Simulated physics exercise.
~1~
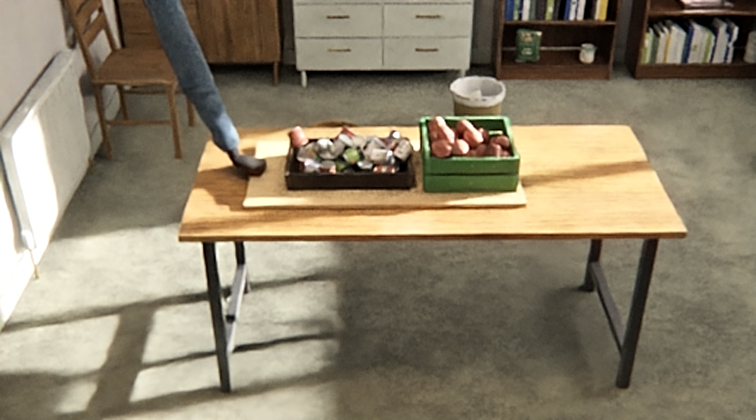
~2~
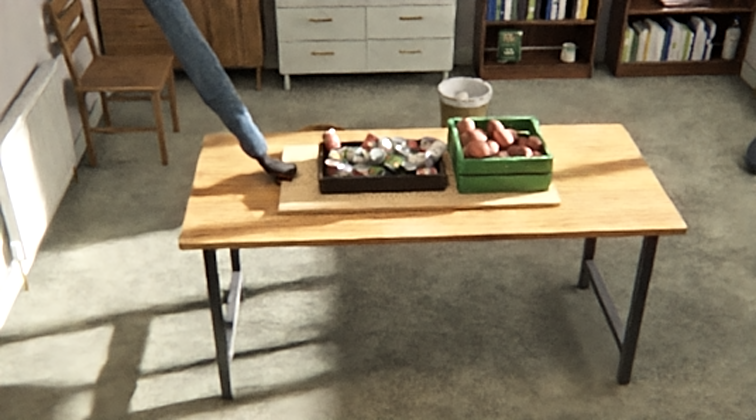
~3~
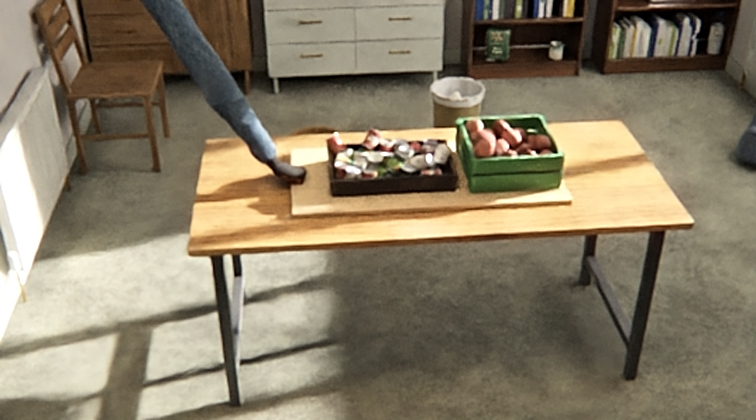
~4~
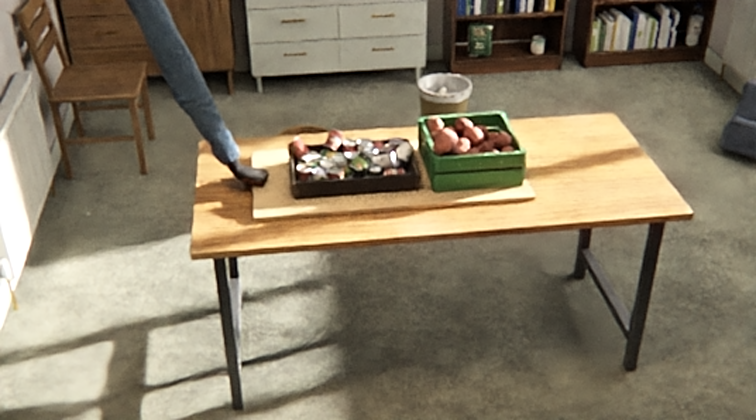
In a sunlit room, an arm sliding a board with black and green tubs right then back left, the loads staying in.
